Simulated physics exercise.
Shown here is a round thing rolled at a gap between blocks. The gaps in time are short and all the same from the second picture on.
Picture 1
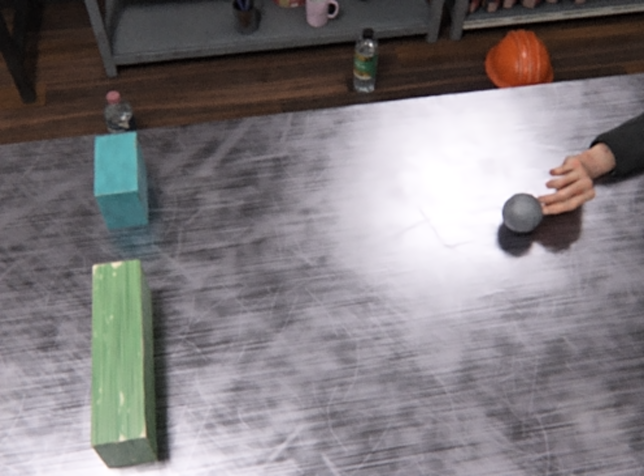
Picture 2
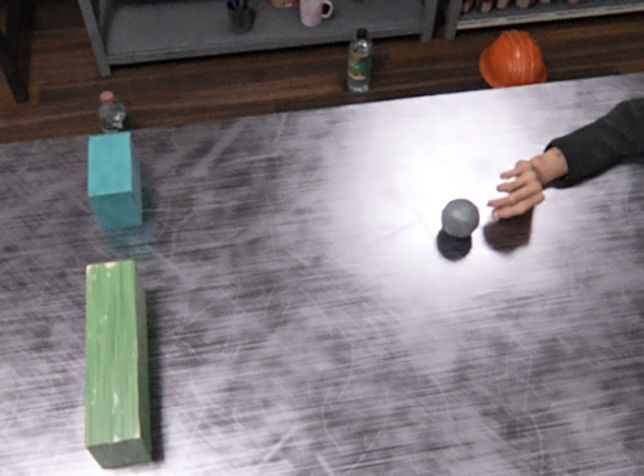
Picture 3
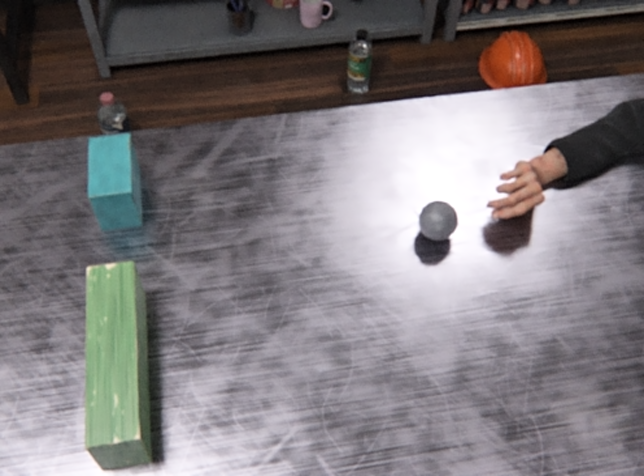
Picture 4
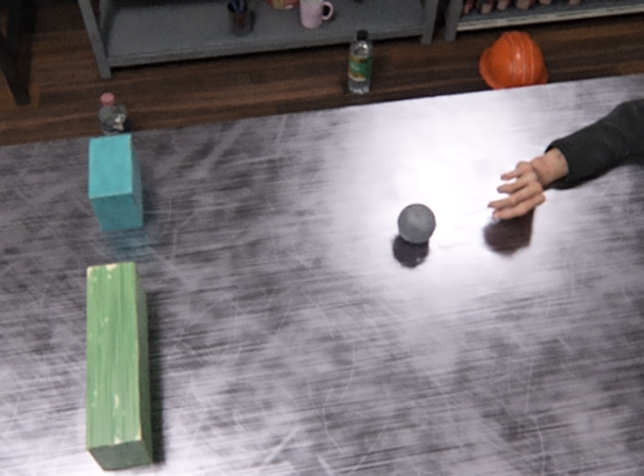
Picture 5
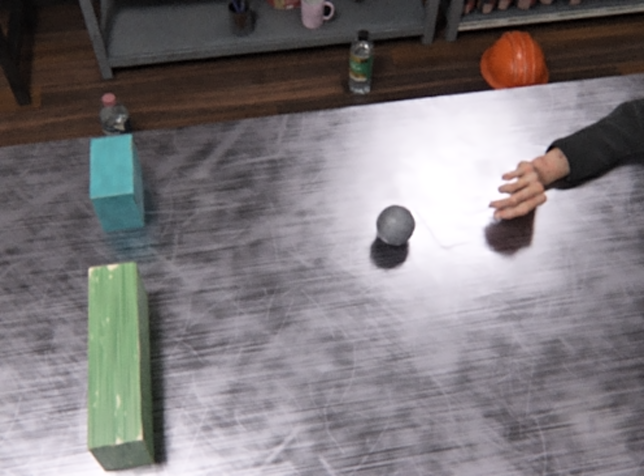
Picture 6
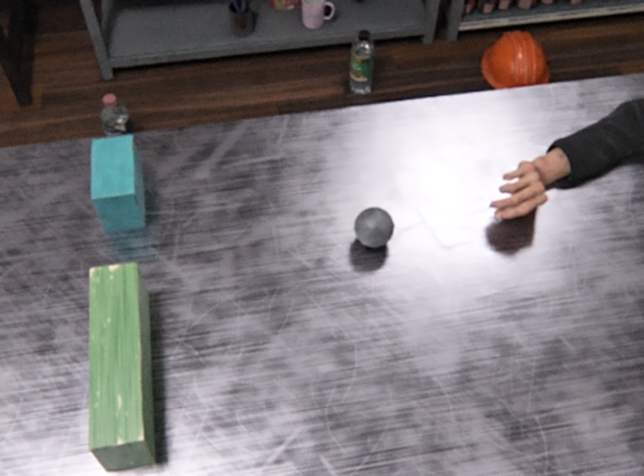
On a scratched metal tabletop, a hand releasing a grey ball that rolls left, with turquoise and green blocks standing still.
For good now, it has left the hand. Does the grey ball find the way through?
As it turns out, the grey ball rolls through.
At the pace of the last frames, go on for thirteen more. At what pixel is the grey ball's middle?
(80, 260).
Then, 0.48 s on from there, grey ball heading on near (102, 253).
Then, 1.06 s on from there, grey ball heading on.
In the end, the grey ball passes through its gap.
